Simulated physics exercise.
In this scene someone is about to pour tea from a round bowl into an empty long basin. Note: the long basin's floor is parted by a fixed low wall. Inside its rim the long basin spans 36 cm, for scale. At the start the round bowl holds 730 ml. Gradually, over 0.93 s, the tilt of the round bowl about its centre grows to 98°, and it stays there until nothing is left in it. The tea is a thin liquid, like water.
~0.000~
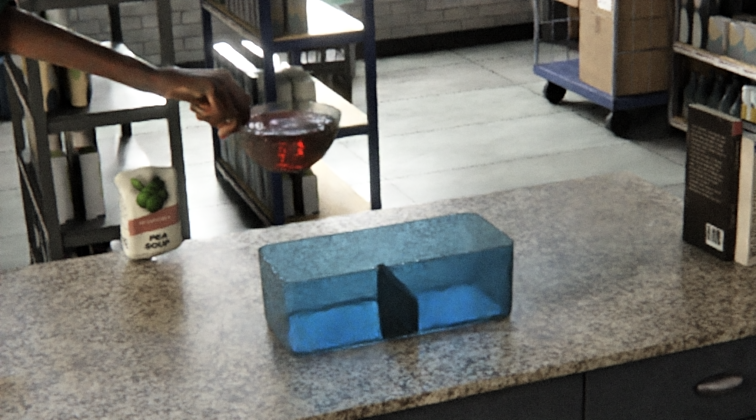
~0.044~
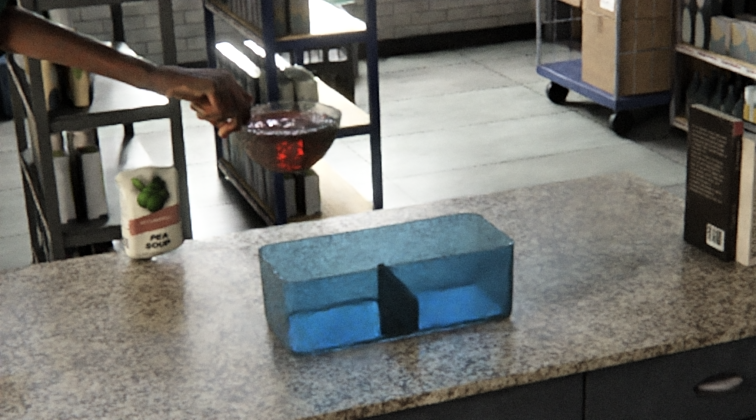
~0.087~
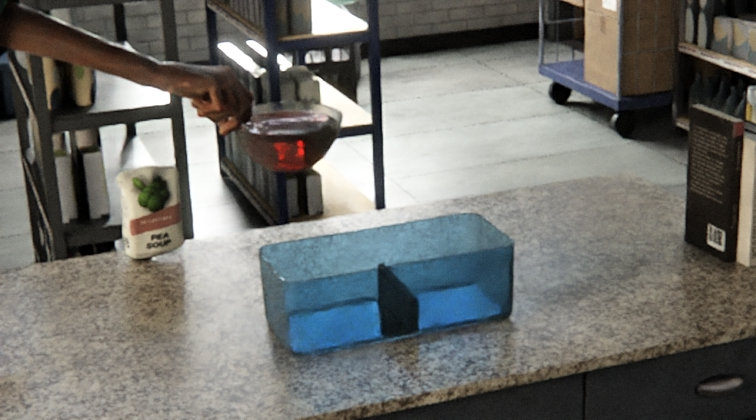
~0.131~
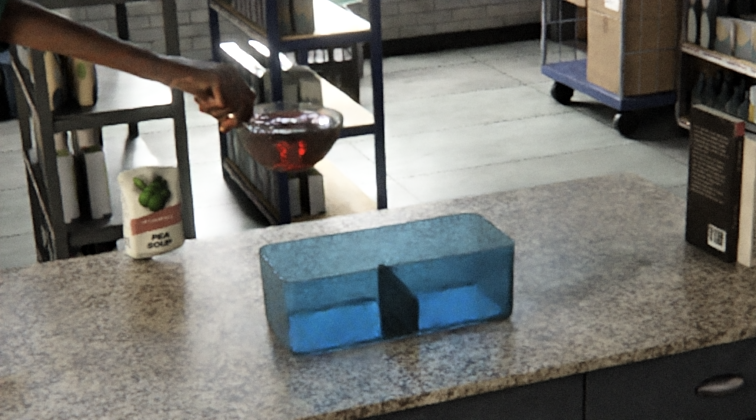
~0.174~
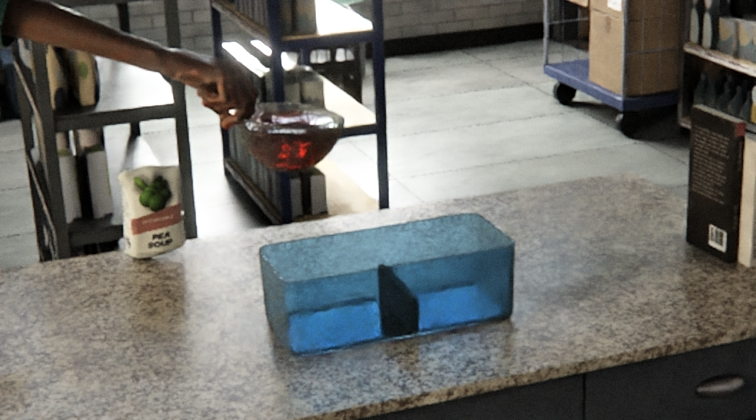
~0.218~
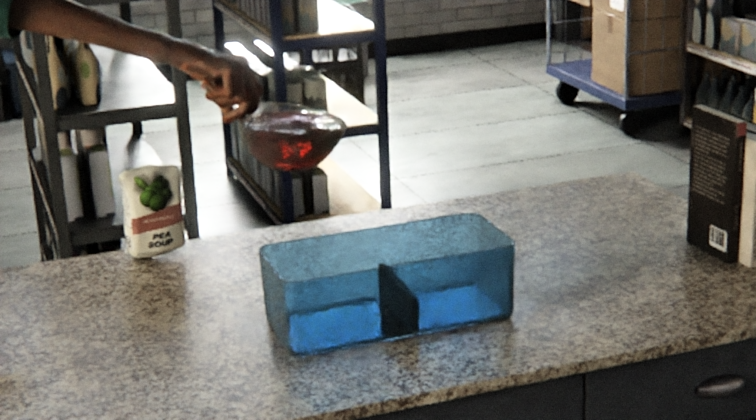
A hand held a round glass bowl of dark red tea above a granite counter, beside an empty blue divided basin, and slowly tilted it a little to the right.
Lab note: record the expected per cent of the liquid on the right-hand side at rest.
Expected right-hand share: 48 per cent.
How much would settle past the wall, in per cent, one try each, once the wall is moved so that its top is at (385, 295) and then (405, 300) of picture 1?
Try 1: 70 %; try 2: 45 %.
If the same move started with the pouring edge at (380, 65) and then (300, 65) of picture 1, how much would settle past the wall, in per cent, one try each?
It comes to 95 per cent, and then 5 per cent.
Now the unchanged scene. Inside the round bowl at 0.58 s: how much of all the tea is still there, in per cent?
Roughly 40 %.
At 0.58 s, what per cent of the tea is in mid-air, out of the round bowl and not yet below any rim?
46 per cent.
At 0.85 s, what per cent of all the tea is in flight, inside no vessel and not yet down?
12 in a hundred, give or take.
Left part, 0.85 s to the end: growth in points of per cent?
Roughly 10 in a hundred.
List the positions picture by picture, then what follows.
It leans 0°; its right rim is at (338, 110); the tea meets the walls at (235, 130) and (335, 116); the long basin's rim runs from (270, 266) to (495, 228); the wall's top is at (396, 281), in the first picture.
It leans 1°; its right rim is at (339, 111); the tea meets the walls at (236, 130) and (334, 116), in the second picture.
It leans 2°; its right rim is at (339, 112); the tea meets the walls at (236, 128) and (335, 117), in the third picture.
It leans 5°; its right rim is at (341, 114); the tea meets the walls at (238, 127) and (336, 119), in the fourth picture.
It leans 8°; its right rim is at (342, 118); the tea meets the walls at (239, 127) and (338, 119), in the fifth picture.
It leans 13°; its right rim is at (343, 122); the tea meets the walls at (242, 127) and (340, 119), in the sixth picture.
After 0.58 s the tilt is 68° and 40 per cent is still to pour, 6 is left of the wall and 8 right of it.
After 0.85 s the tilt is 96° and 1 per cent is still to pour, 40 is left of the wall and 47 right of it.
After 1.13 s the tilt is 98° and 0 per cent is still to pour, 51 is left of the wall and 47 right of it.
After 1.43 s the tilt is 98° and 0 per cent is still to pour, 51 is left of the wall and 48 right of it.
In the end 51 per cent lies left of the wall, 48 right of it and 2 outside.
